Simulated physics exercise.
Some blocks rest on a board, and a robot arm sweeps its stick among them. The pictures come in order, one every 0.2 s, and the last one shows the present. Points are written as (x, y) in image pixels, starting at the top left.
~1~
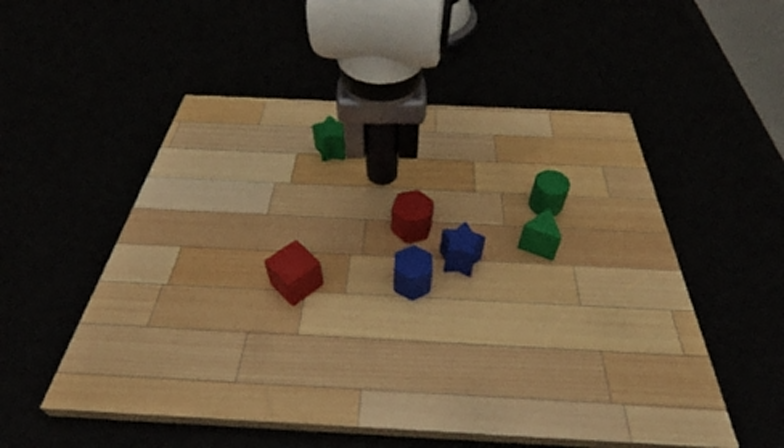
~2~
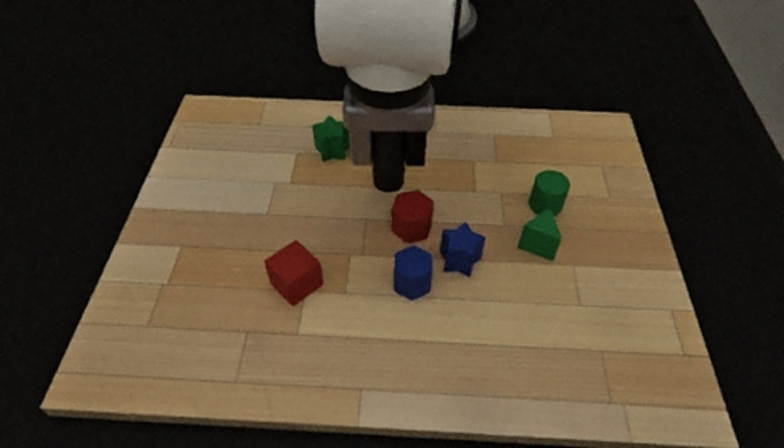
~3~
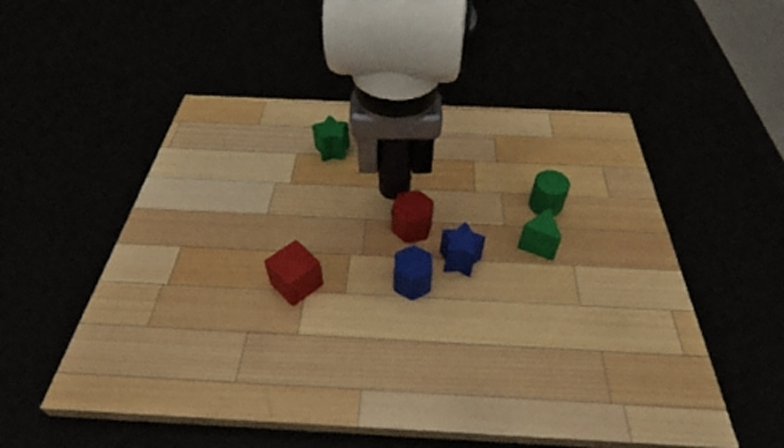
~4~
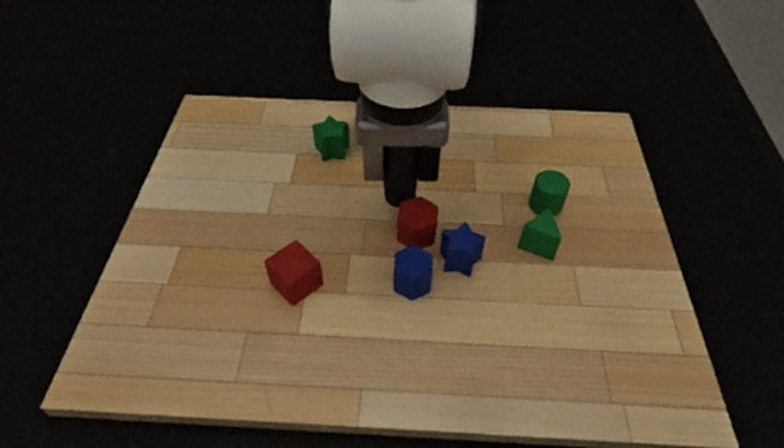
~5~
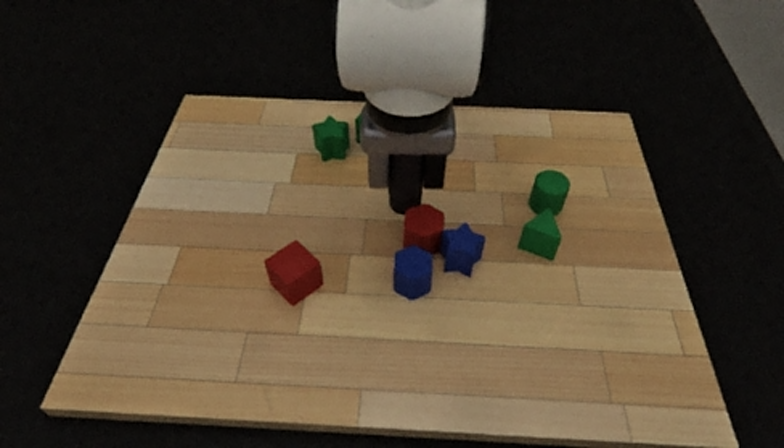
In the video, a robot arm moves its dark stick slightly down and right across a wooden board, nudging a red hexagonal block a short way toward a blue star block while the other red, blue and green blocks stay still.
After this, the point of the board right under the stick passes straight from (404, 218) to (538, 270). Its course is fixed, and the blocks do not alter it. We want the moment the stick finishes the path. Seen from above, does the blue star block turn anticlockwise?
Yes.
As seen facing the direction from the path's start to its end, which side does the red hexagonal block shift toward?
It will end up to the right.
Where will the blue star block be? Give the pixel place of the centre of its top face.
Around (480, 253).
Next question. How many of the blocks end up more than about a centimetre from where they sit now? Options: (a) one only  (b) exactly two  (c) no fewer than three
b (exactly two)
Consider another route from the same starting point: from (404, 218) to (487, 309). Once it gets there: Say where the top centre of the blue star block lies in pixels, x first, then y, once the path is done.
I'd expect the centre of its top face to be at (520, 274).
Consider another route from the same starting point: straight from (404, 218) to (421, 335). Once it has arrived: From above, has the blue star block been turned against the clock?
Final answer: Yes.
What follows on the original path. One third of the way, stick (451, 221); red hexagonal block (440, 239), turned 45° clockwise; blue star block (476, 250), turned 40° anticlockwise.
Two thirds of the way, stick (496, 238); red hexagonal block (441, 239), turned 50° clockwise; blue star block (479, 253), turned 25° anticlockwise.
At the end, stick (543, 256); red hexagonal block (441, 239), turned 50° clockwise; blue star block (480, 253), turned 25° anticlockwise; green three-sided block in place.
